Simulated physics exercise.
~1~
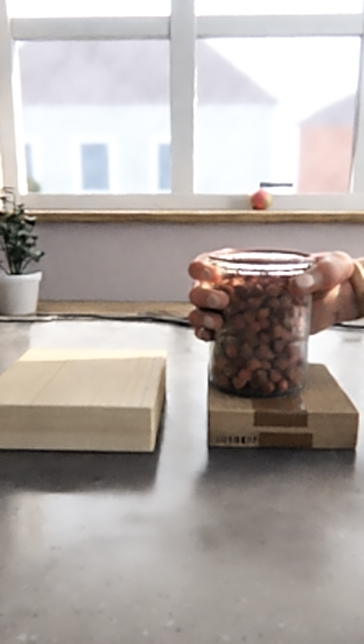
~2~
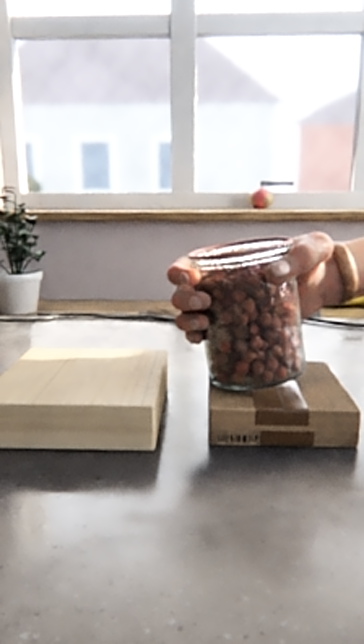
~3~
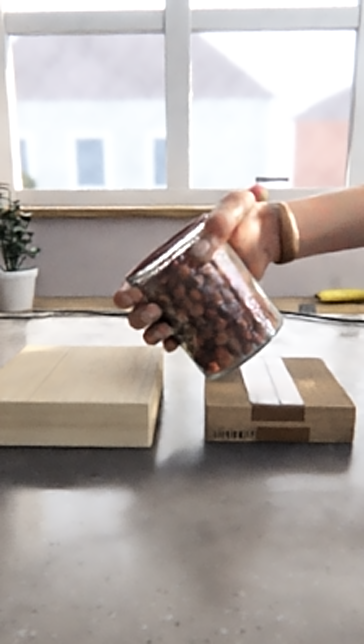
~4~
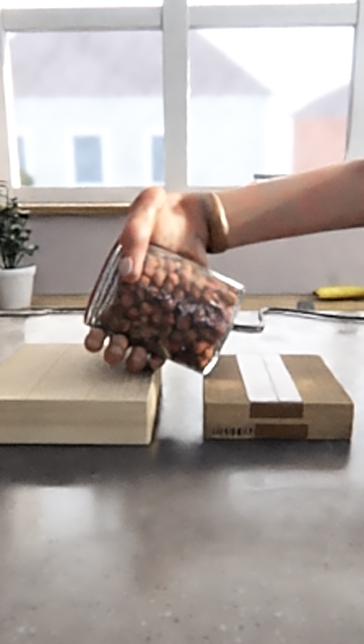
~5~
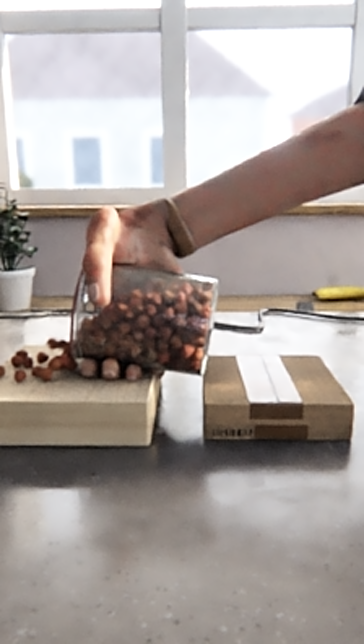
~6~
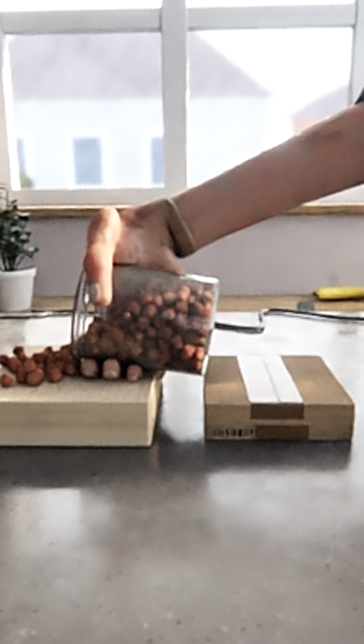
An open clear jar of reddish-brown pellets is held by a hand above a small brown box on a gray countertop, seen from the front in a slightly swaying view. A pale wooden block sits to the left, with a potted plant and a bright window behind. The hand lifts the jar off the box and carries it left, tilting its mouth toward the block while the pellets stay inside. It lowers the jar onto its side at the block's edge, and a few pellets tumble out. More spread across the block, but most remain in the jar, still held there.
